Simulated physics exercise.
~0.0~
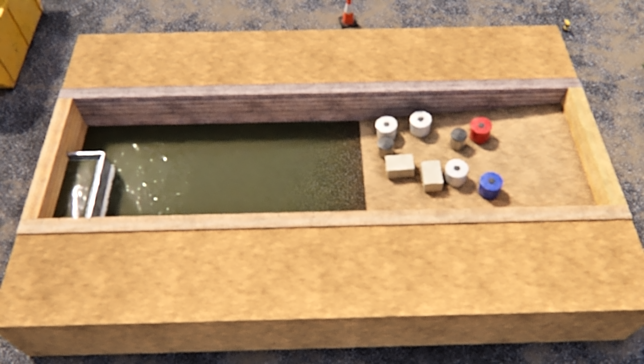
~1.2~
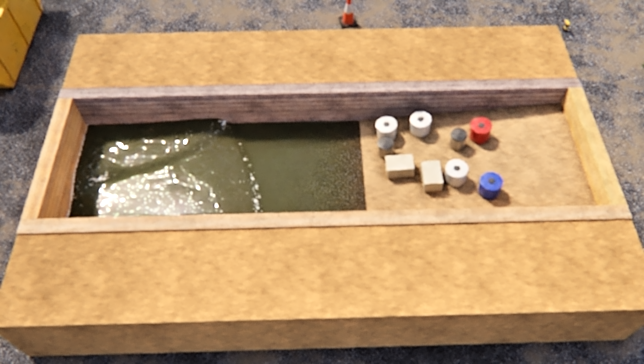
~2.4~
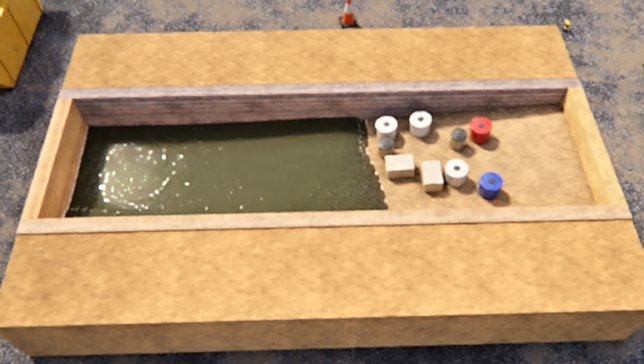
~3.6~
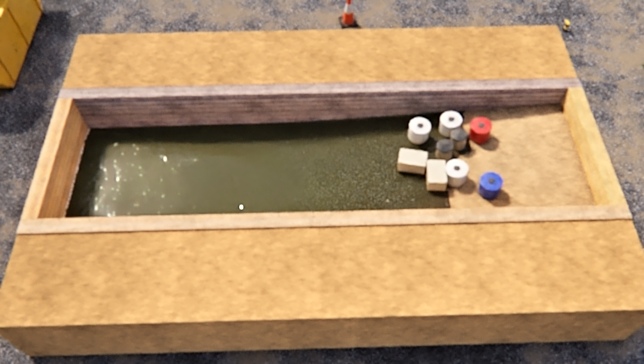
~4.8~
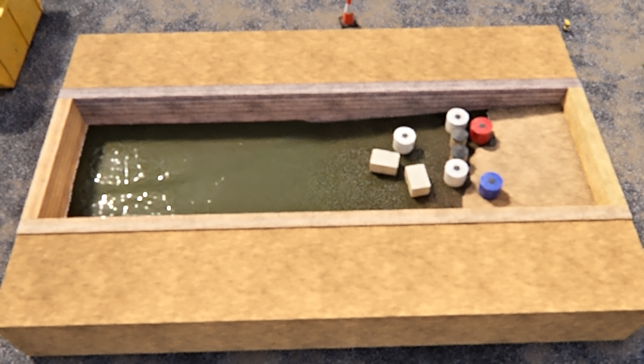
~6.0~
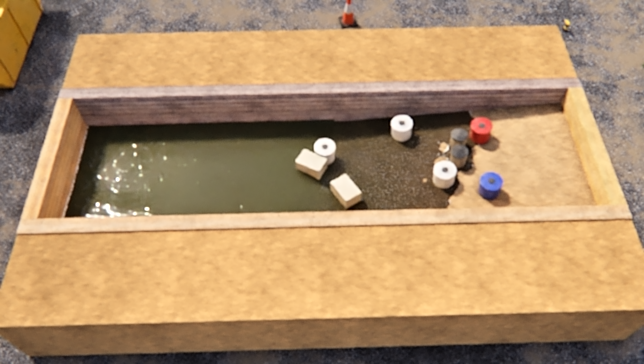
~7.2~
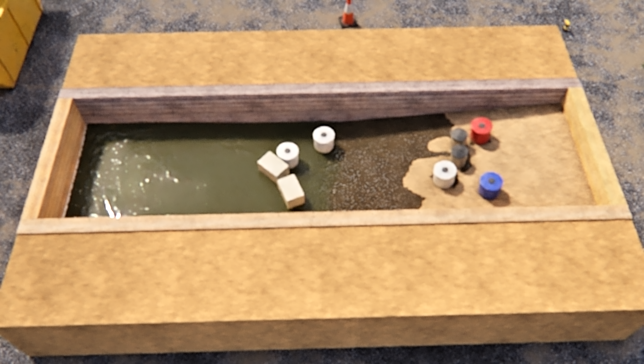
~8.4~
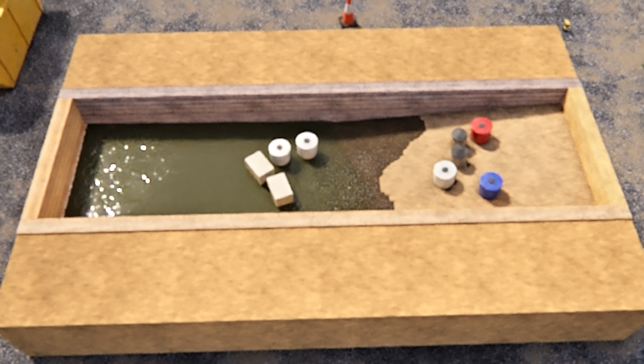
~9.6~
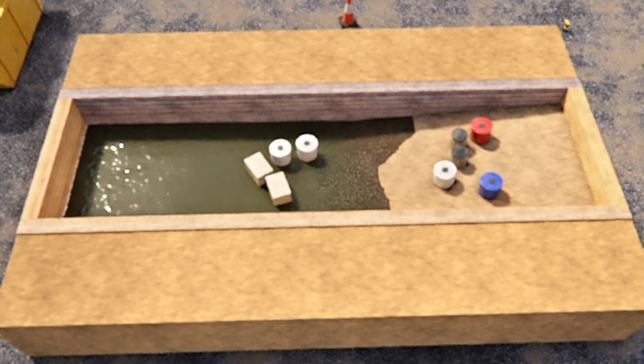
At first, dark water lies still in the left part of a long wooden trough, with white, red, blue and grey tubs and two pale crates sitting on the bare sandy slope to the right. The water at the left end breaks into glittering ripples, and its edge creeps up the slope. It reaches the nearer items and nudges several rightward, then draws back, carrying both crates and two white tubs left. The retreating water leaves wet, dark sand behind. Finally, those four float close together mid-trough, while the red, blue, grey and remaining white tubs rest on the sand.
